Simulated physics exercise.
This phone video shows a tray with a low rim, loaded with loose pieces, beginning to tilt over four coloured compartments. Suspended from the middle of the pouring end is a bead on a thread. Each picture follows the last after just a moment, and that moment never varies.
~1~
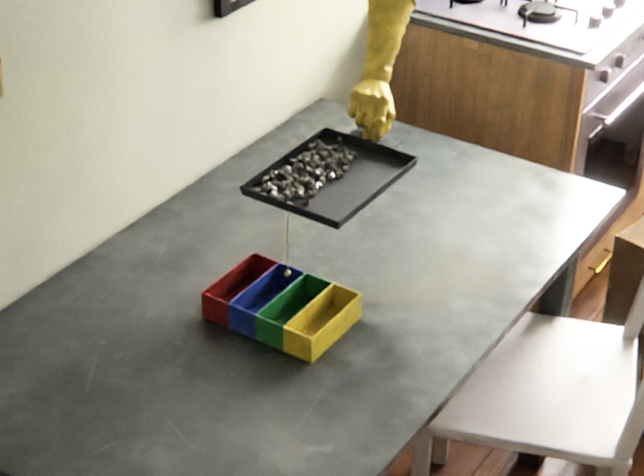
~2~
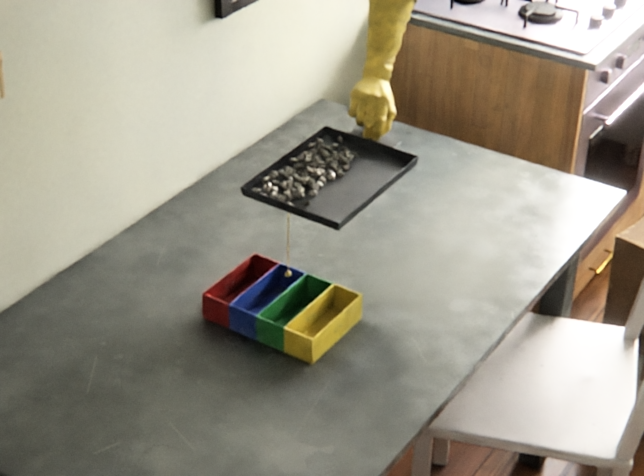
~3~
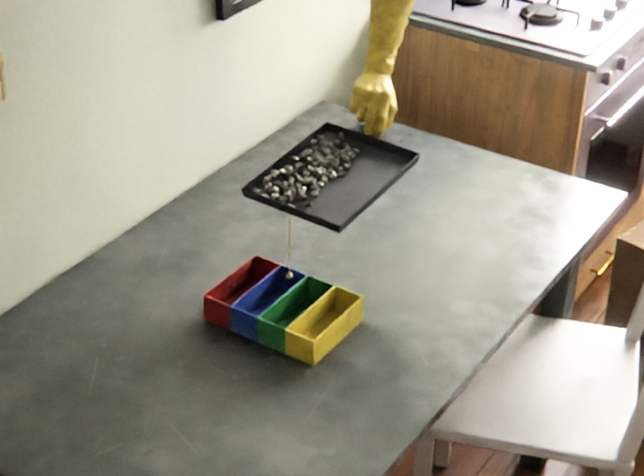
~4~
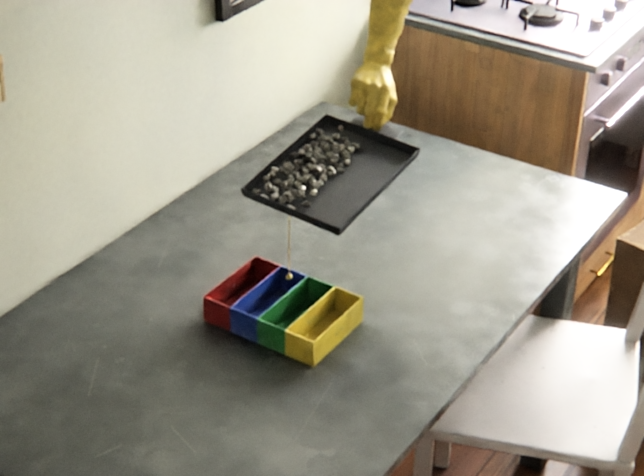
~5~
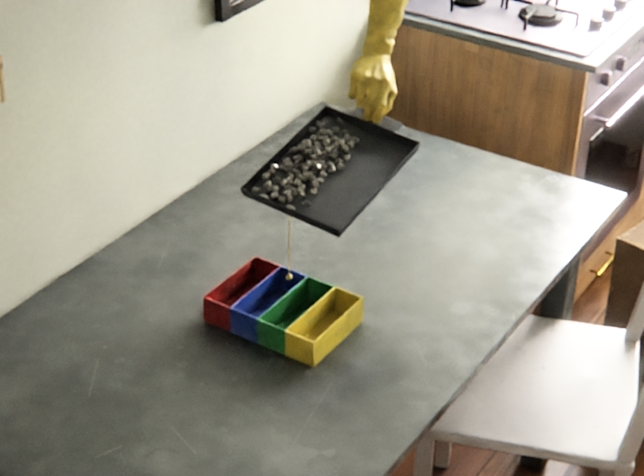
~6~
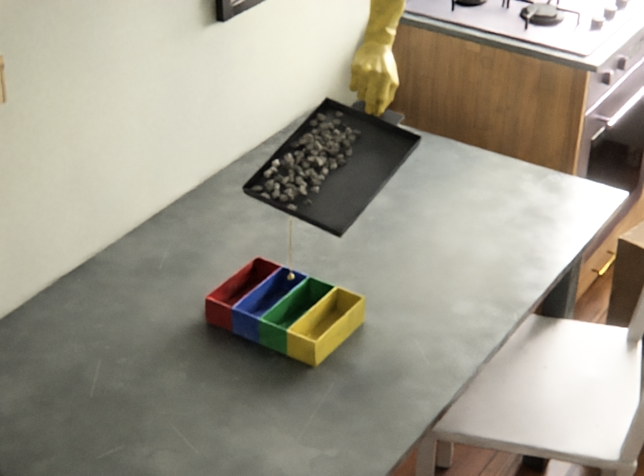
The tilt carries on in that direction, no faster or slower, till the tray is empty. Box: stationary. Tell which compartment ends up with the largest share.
The yellow compartment ends up with the largest share.
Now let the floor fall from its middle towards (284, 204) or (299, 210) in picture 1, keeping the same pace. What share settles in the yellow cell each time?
Shares: 0 %, then 10 %.
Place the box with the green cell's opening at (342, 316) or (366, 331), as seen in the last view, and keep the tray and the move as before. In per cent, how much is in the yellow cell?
Close to 0 in a hundred, then close to 0 in a hundred.
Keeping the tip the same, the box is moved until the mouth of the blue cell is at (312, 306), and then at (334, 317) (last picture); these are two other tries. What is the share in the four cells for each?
First placement near 100 percent, second near 90 percent.
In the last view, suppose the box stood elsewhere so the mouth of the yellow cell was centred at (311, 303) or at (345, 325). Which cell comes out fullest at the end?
First try: The yellow cell. Second try: The green one.
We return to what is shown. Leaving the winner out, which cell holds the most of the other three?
Ranked second: The green cell.
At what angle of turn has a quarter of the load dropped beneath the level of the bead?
It is at around 75 degrees.
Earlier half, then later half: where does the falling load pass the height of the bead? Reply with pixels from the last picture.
Roughly at (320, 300) first, and then at (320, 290).
Just after the last frame, tray tipped steeply; almost all on the tray; about a tenth falling or outside the box.
A moment on, tray tipped right over; roughly a quarter on the tray; roughly a third in the yellow cell; about a tenth in the green cell; just a few in the blue cell; roughly a quarter falling or outside the box.
Further on, tray tipped past a quarter turn; roughly half in the yellow cell; roughly a quarter in the green cell; about a tenth in the blue cell; about a tenth falling or outside the box.
When it is over, tray tipped past a quarter turn; roughly half in the yellow cell; roughly a quarter in the green cell; about a tenth in the blue cell; not one in the red cell; about a tenth outside the box.
